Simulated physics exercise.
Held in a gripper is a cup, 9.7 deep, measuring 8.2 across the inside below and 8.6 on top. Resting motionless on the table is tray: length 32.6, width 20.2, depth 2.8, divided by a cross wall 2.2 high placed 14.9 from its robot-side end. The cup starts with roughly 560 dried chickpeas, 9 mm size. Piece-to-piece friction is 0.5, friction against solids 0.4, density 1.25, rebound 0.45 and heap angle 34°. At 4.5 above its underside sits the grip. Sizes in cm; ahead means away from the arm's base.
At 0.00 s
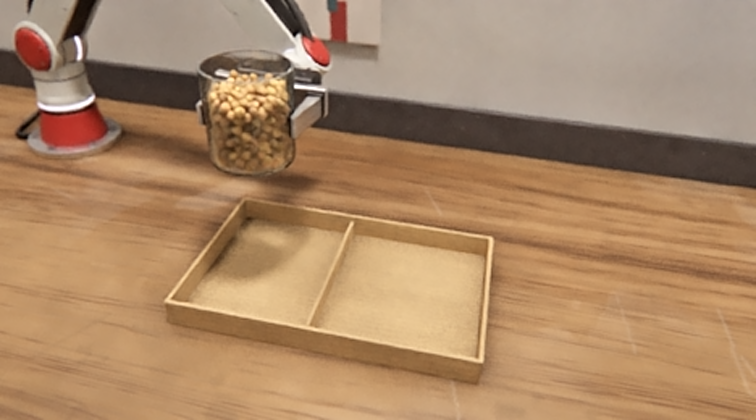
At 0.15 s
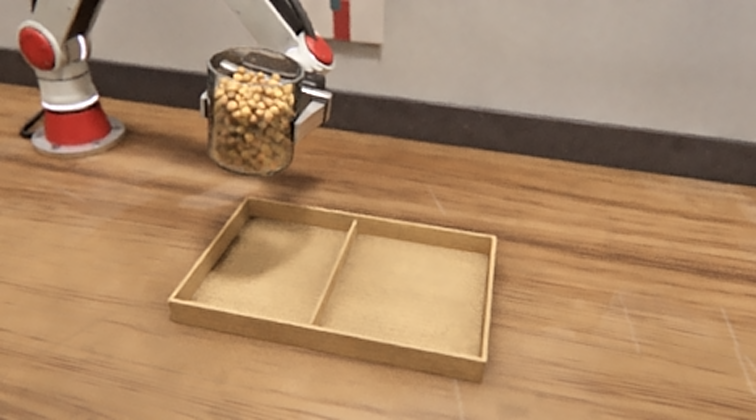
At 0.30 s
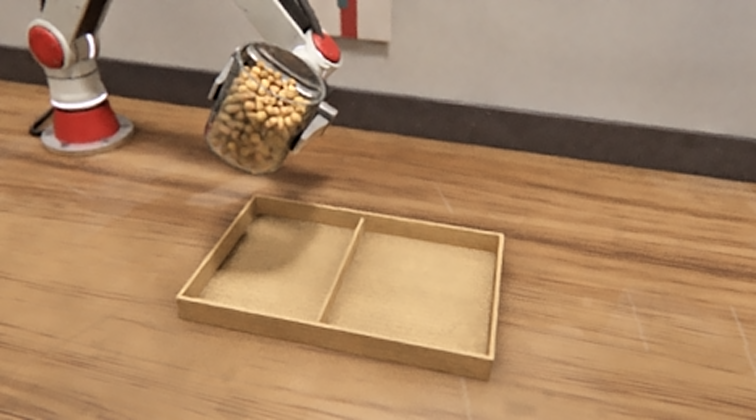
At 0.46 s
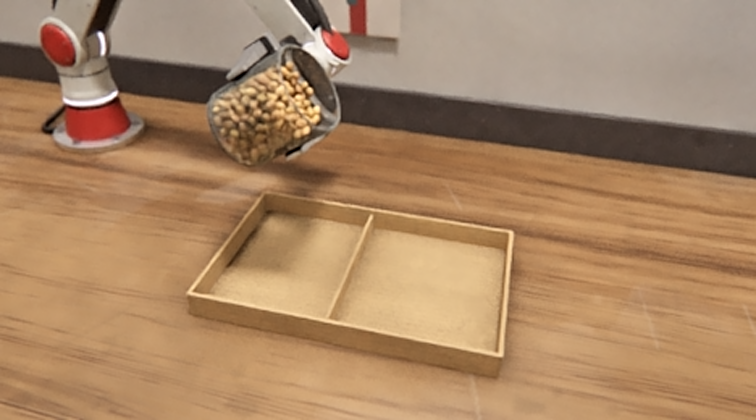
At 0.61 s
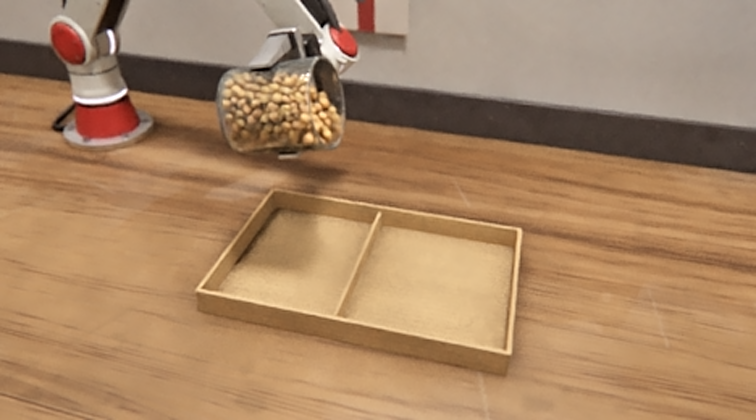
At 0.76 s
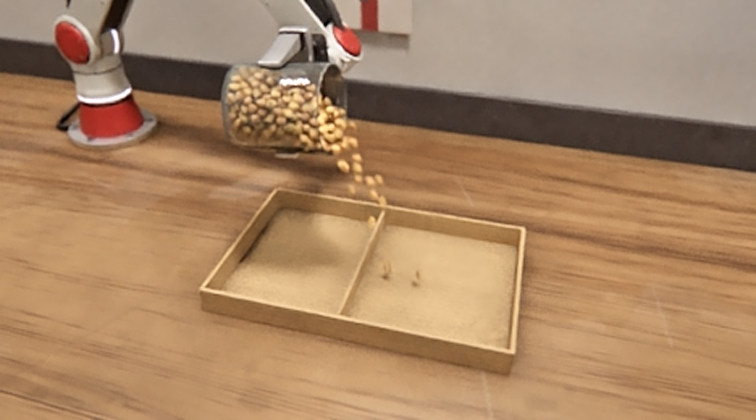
A clear cup packed with dried chickpeas, held upright in a robot arm's gripper above a divided tray on a wooden table, tilts steadily to the right until it lies nearly on its side. Chickpeas then stream over its rim toward the tray, with a couple already in the right-hand section.
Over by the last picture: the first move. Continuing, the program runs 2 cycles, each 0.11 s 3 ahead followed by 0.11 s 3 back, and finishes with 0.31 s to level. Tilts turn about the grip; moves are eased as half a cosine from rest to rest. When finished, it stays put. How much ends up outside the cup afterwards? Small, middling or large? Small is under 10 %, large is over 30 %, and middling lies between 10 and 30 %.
Large, over 30 %.
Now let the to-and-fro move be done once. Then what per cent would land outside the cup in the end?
40 per cent or so.
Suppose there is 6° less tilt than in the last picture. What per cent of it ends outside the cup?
Estimate: Around 45 per cent.
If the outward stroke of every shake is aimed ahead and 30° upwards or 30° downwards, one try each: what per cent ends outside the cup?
First try about 65 %, second try about 45 %.
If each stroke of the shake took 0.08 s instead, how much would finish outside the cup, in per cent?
It would be some 70 %.
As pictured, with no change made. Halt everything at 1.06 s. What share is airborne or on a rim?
Some 16 per cent.
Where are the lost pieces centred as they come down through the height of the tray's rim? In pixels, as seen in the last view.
(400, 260).
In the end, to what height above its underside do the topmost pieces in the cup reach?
5.0 cm.
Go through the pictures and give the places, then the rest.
In the first frame, the cup middle at (250, 114), level; upper third of the load around (248, 102), from x 210 to 290, top at y 75; 563 in the cup.
In the second frame, the cup middle at (254, 113), tilted 8° forward; upper third of the load around (251, 100), from x 215 to 295, top at y 70.
In the third frame, the cup middle at (262, 111), tilted 29° forward; upper third of the load around (256, 98), from x 215 to 305, top at y 65.
In the fourth frame, the cup middle at (273, 110), tilted 56° forward; upper third of the load around (264, 93), from x 220 to 315, top at y 65.
In the fifth frame, the cup middle at (282, 108), tilted 77° forward; upper third of the load around (267, 91), from x 225 to 340, top at y 75.
In the sixth frame, the cup middle at (285, 108), tilted 85° forward; upper third of the load around (267, 93), from x 230 to 420, top at y 70; 549 in the cup, 2 in the far-side part, 12 in flight or on a rim.
After 1.06 s, tilted 85° forward, highest piece 21 above the table; 359 in the cup, 113 in the far-side part, 2 in the robot-side part, 89 in flight or on a rim.
After 1.36 s, tilted 40° forward, highest piece 23 above the table; 306 in the far-side part, 219 in the cup, 29 in the robot-side part, 9 in flight or on a rim.
After 1.71 s, level, highest piece 21 above the table; 316 in the far-side part, 218 in the cup, 29 in the robot-side part.
After 2.76 s, level, highest piece 21 above the table; 316 in the far-side part, 218 in the cup, 29 in the robot-side part.
In the end, 316 in the far-side part, 218 in the cup, 29 in the robot-side part. That is 61 % outside the cup.
